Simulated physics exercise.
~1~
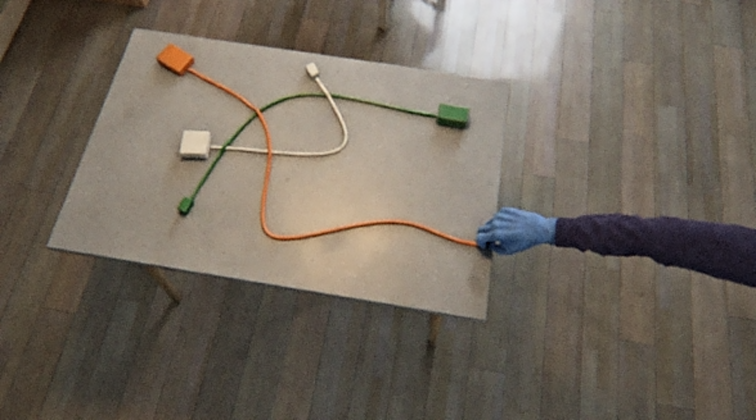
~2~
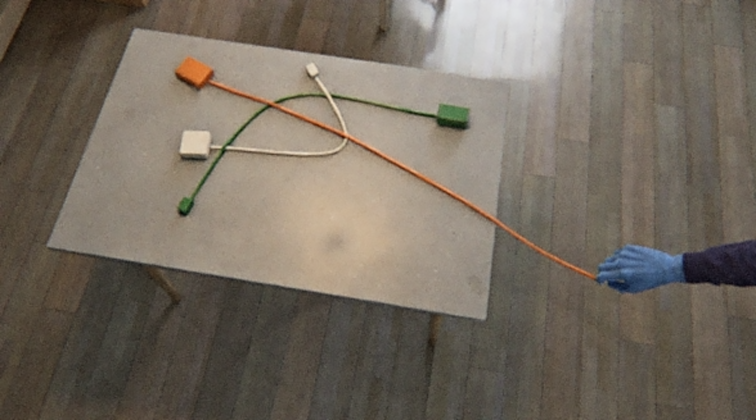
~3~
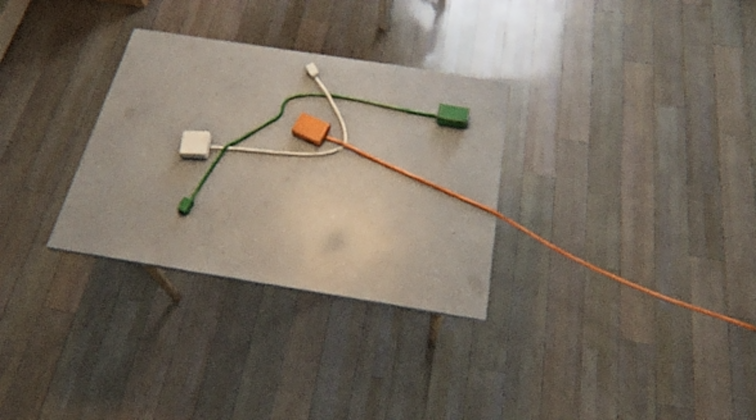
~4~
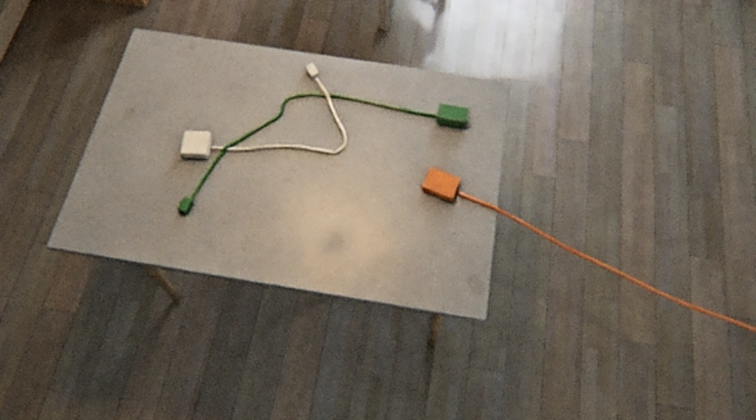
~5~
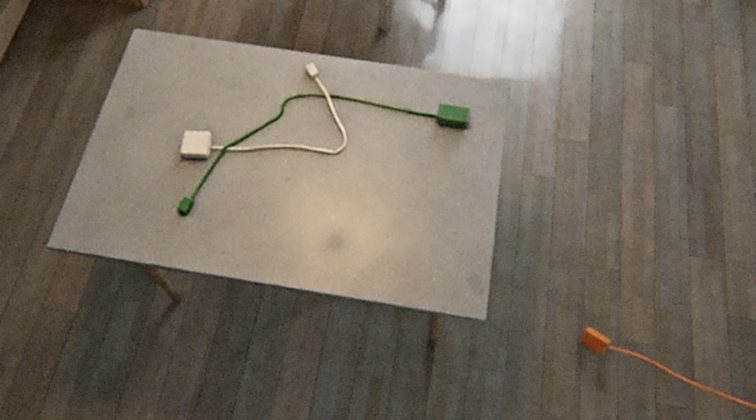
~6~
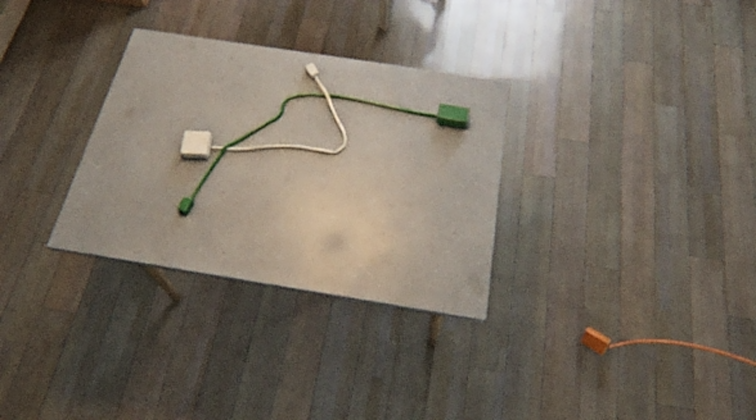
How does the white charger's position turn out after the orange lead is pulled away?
The white charger hardly stirs, and it is still sitting on the left part of the table at the end.
